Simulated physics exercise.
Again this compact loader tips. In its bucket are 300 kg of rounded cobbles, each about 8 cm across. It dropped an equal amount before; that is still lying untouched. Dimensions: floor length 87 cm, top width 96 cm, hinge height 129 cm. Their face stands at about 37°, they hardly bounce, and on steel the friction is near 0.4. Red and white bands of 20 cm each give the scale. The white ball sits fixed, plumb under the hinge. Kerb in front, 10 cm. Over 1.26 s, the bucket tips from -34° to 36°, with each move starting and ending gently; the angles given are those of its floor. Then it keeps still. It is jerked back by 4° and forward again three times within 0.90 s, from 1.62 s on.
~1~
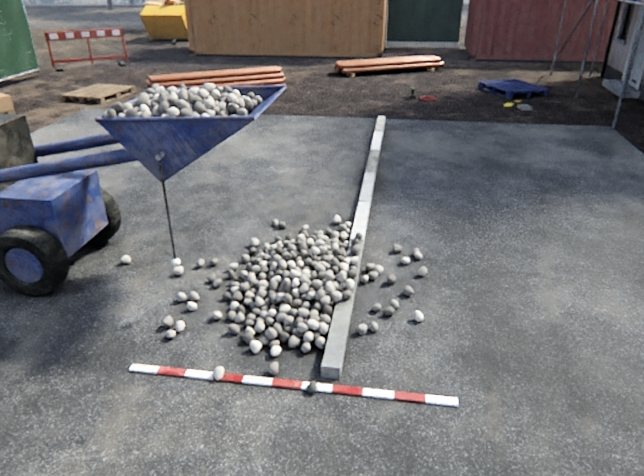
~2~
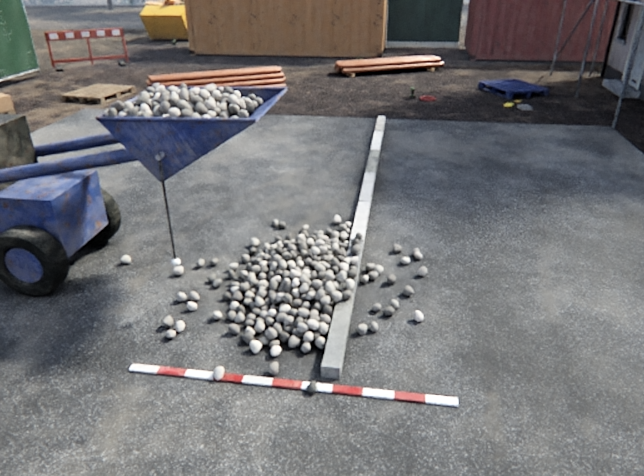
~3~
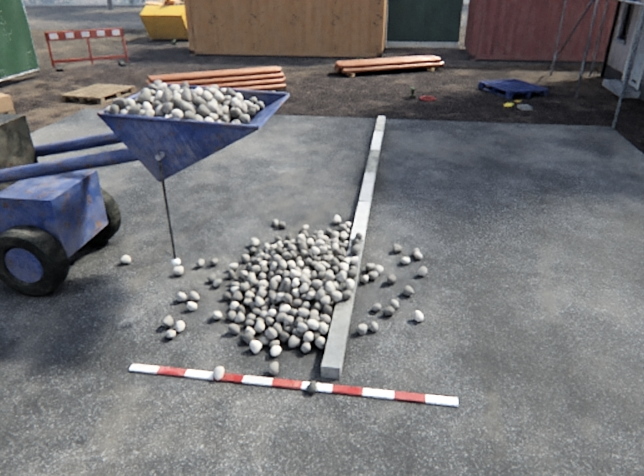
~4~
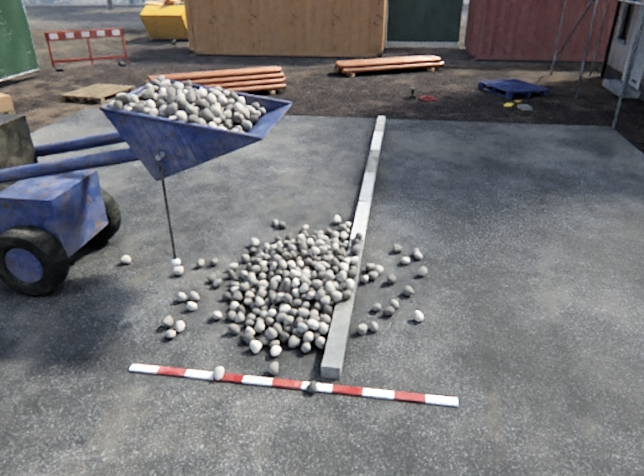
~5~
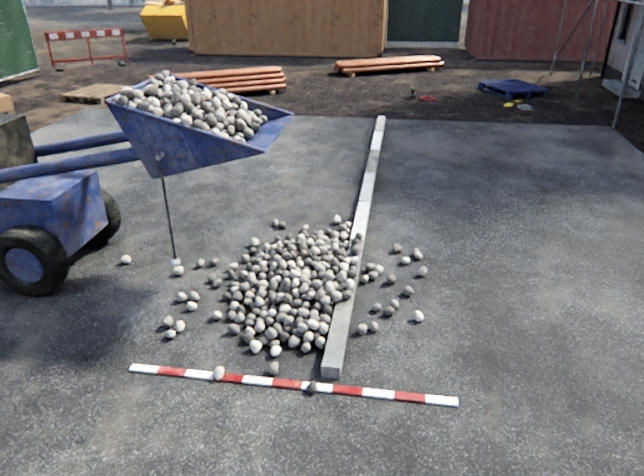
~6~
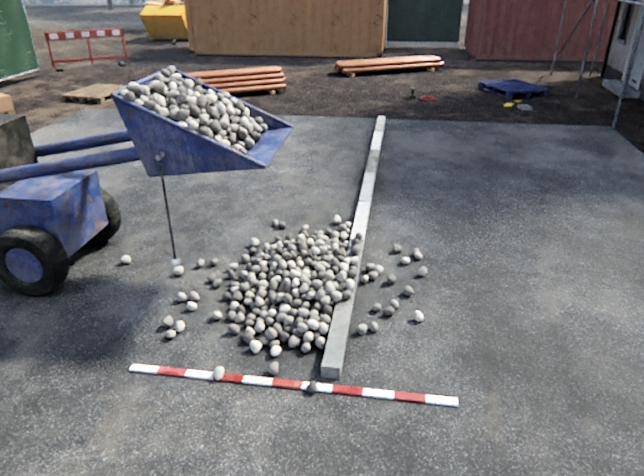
A paved grey yard with a dirt strip, wooden planks, a barrier and coloured containers behind it is seen from above at an angle, the view staying still. At left, a blue loader holds rounded grey cobbles in its bucket, while more lie heaped against a pale kerb, behind a red-and-white pole. The bucket slowly tilts, its right-hand lip lowering and its back rising, while the heap below stays unchanged.
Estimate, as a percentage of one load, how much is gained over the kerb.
Some 25 per cent is added.
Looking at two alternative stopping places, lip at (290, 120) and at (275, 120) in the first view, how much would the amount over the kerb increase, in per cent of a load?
Near 65 per cent from the first place, 45 from the second.
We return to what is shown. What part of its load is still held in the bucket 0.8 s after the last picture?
60 % still inside.
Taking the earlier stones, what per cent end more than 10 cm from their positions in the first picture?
About 10 per cent.
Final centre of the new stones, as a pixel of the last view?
(318, 268).
Then, 0.4 s after the last picture the floor is at 25°; in per cent of one load, 100 in the bucket, 97 on this side of the kerb, 4 over the kerb; the foremost stones are at (410, 273).
Then, 0.8 s after the last picture the floor is at 36°; in per cent of one load, 58 in the bucket, 139 on this side of the kerb, 4 over the kerb; the foremost stones are at (410, 273).
Then, 2.4 s after the last picture the floor is at 36°; in per cent of one load, 0 in the bucket, 173 on this side of the kerb, 28 over the kerb; the foremost stones are at (462, 319).
Then, 4.9 s after the last picture the floor is at 36°; in per cent of one load, 0 in the bucket, 173 on this side of the kerb, 28 over the kerb; the foremost stones are at (462, 319). Net gain over the kerb, 25.
